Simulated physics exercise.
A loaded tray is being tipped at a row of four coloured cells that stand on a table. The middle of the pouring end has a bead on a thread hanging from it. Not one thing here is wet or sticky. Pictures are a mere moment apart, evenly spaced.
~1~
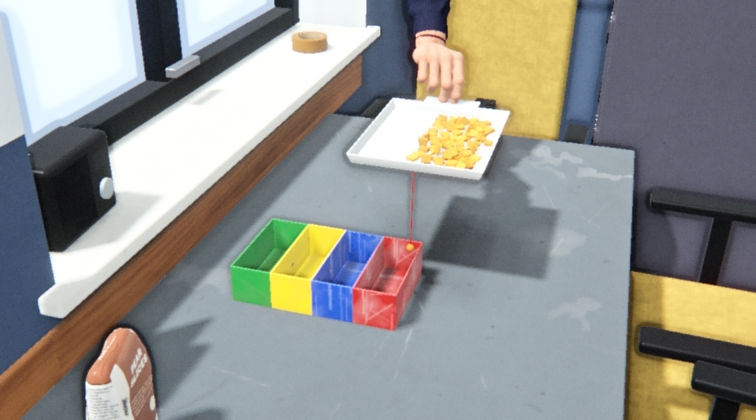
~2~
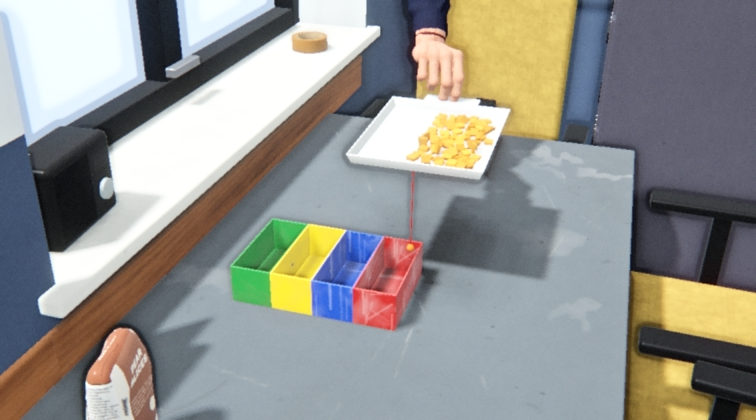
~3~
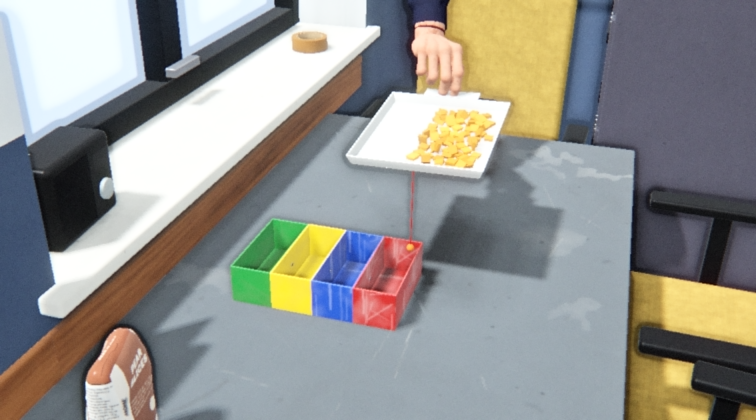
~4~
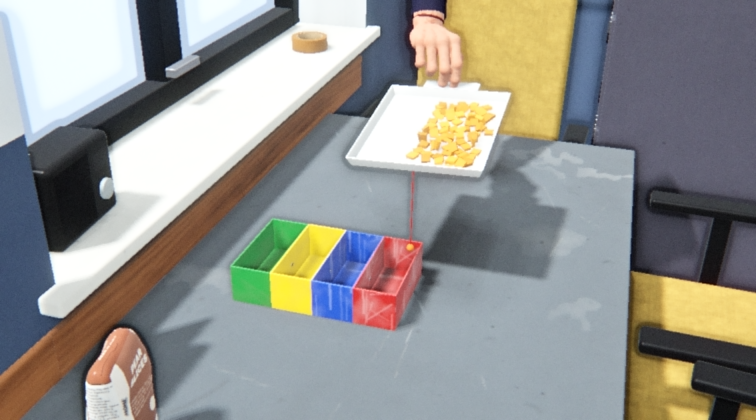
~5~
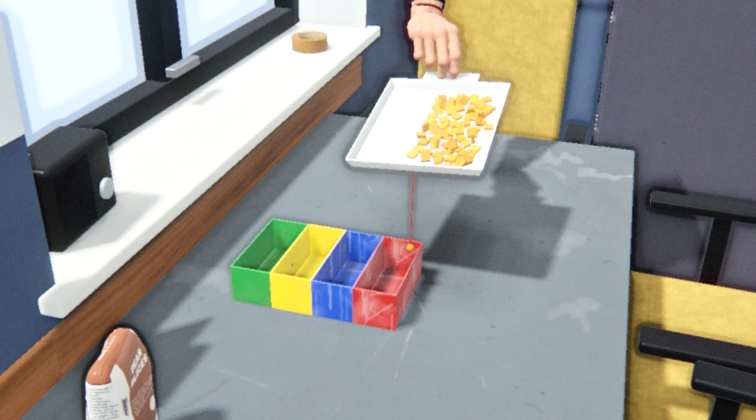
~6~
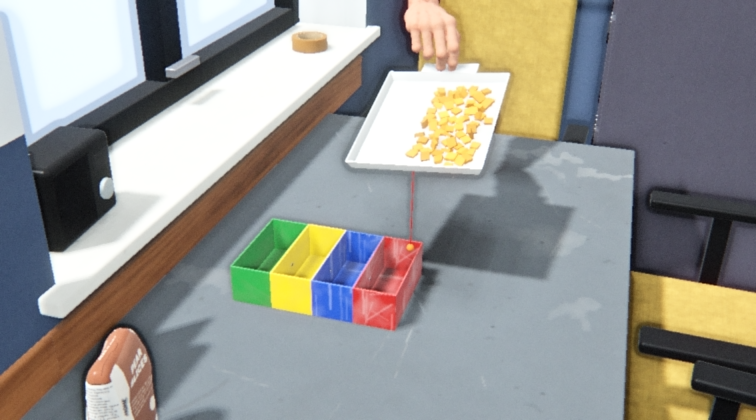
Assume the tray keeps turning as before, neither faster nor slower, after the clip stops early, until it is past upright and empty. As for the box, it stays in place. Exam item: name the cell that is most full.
Answer: Blue.
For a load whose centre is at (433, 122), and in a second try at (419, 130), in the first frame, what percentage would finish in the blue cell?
It's 70 percent the first time and 70 percent the second.
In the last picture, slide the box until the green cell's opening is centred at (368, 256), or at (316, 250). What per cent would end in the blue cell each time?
Trial 1 around 0 percent, trial 2 around 30 percent.
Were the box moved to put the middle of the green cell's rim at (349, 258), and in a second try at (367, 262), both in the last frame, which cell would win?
It would be the green cell the first time and the cell in green the second time.
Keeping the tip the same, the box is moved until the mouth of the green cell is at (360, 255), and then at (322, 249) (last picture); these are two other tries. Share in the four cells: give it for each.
In turn 80 and 100 in a hundred.
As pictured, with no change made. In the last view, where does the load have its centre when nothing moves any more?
Close to (352, 288), more or less.
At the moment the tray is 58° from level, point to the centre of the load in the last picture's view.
Near the pixel (392, 154).
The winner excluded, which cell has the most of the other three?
Red.
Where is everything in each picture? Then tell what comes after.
In the first frame, corners of the pouring end at (352, 153) and (479, 170), level; middle of the load at (454, 139), small crackers; bead on its thread at (410, 248); green cell at (251, 283); yellow cell at (291, 291); blue cell at (332, 298); red cell at (374, 306).
In the second frame, corners of the pouring end at (352, 153) and (479, 170), level; middle of the load at (461, 138).
In the third frame, corners of the pouring end at (351, 154) and (479, 169), tipped barely, lowest at the left corner; middle of the load at (461, 135).
In the fourth frame, corners of the pouring end at (351, 156) and (479, 168), tipped a little, lowest at the left corner; middle of the load at (461, 130).
In the fifth frame, corners of the pouring end at (351, 157) and (479, 167), tipped a little, lowest at the left corner; middle of the load at (454, 125).
In the sixth frame, corners of the pouring end at (351, 159) and (478, 166), tipped clearly, lowest at the left corner; middle of the load at (453, 120); green cell at (251, 283); yellow cell at (291, 291); blue cell at (332, 298); red cell at (374, 306).
Soon, tray tipped steeply; nearly all on the tray; a small part falling or outside the box.
A while on, tray tipped right over; a small part on the tray; about half in the blue cell; a small part in the red cell; a small part in the yellow cell; about a quarter falling or outside the box.
Towards the end, tray tipped past a quarter turn; about two thirds in the blue cell; about a quarter in the red cell; a small part in the yellow cell; a small part falling or outside the box.
Finally, tray tipped past a quarter turn; about two thirds in the blue cell; about a quarter in the red cell; a small part in the yellow cell; none in the green cell; a small part outside the box.
